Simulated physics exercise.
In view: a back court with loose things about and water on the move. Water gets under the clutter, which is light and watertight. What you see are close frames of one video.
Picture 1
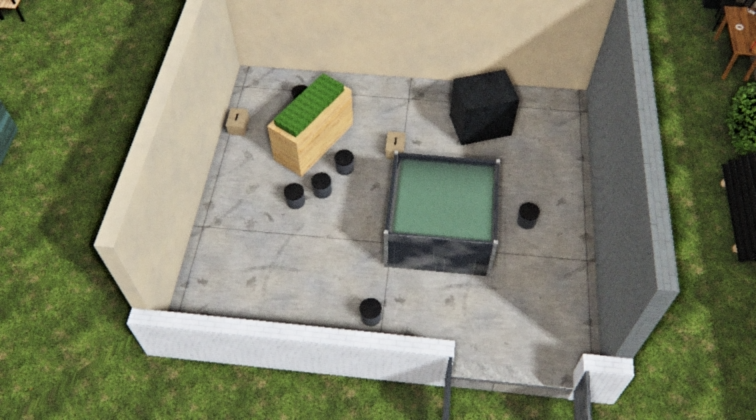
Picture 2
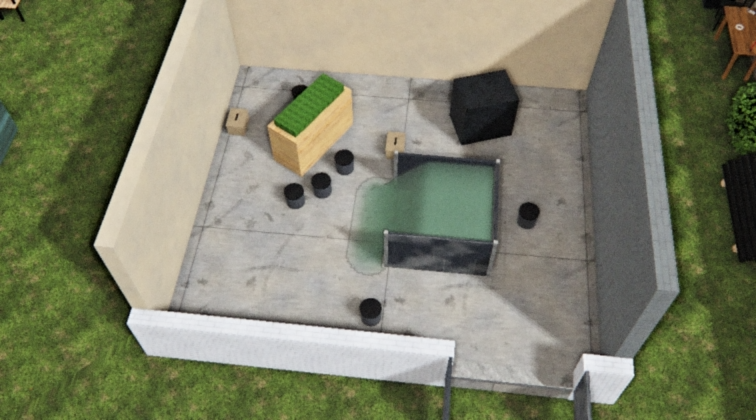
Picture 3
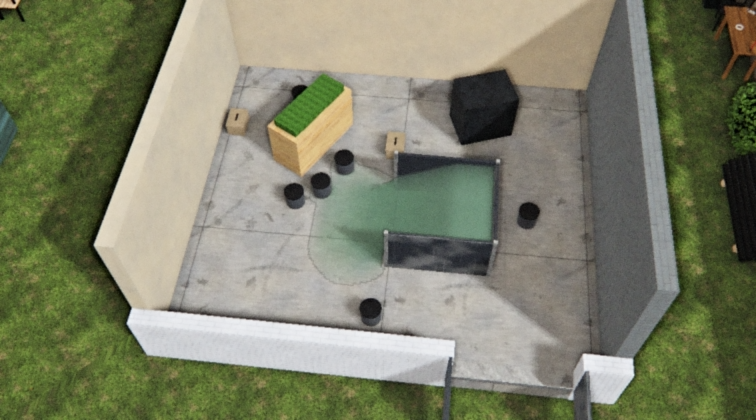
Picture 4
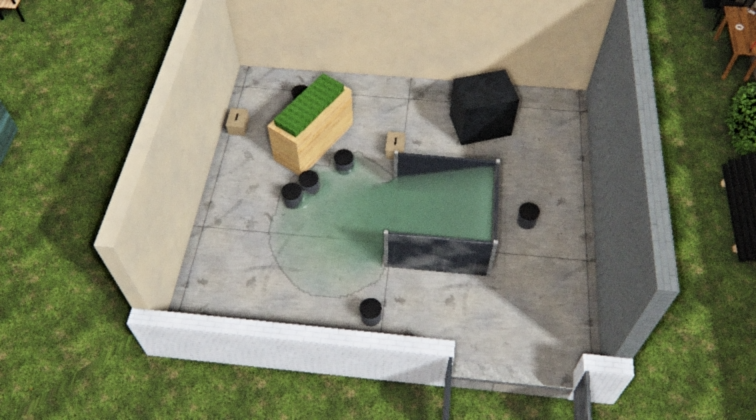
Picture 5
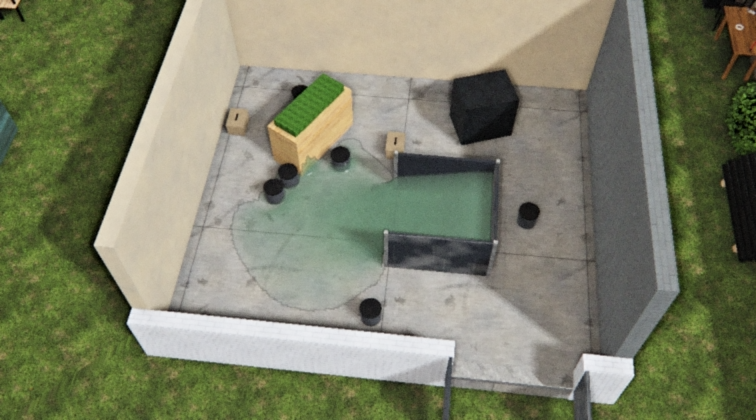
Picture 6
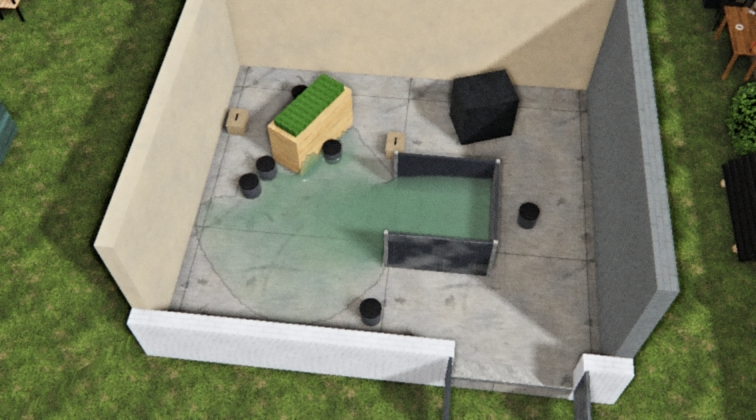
At first, green water stands inside a dark-walled square tank in a walled court, with black pails and boxes around it. The tank's left side is then open and water spreads leftward across the paving, and two pails slide left together while a third beside the planter shifts slightly.
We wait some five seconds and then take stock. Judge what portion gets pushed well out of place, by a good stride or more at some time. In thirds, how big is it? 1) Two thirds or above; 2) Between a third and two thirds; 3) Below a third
Two thirds or above.
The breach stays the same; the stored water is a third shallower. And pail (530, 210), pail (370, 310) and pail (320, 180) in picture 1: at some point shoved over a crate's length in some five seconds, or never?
Result by item: Didn't cover it; covered it; covered it.
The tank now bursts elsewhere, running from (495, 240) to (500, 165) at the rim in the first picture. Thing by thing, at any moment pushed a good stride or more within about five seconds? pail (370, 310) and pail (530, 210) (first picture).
Taking them in turn: Distance not reached and distance reached.
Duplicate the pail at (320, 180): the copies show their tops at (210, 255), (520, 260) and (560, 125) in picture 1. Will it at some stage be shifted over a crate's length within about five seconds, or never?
Listed in order: Displaced, hardly budges, then hardly budges.
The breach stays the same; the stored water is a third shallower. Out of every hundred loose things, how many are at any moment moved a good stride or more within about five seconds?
60 per cent.
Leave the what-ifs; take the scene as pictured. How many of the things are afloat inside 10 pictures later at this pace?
Total: 1.
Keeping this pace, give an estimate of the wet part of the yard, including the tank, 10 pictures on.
I'd put it at some 50 per cent.
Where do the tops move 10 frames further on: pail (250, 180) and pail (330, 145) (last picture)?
Roughly (282, 113), then (412, 117).
A moment on, 2 of 8 are well off their spots; 0 afloat.
Next, 4 of 8 are well off their spots; 1 afloat.
Later, 5 of 8 are well off their spots; 2 afloat.
In the end, 6 of 8 are well off their spots, and 6 have been at some point; 1 afloat.
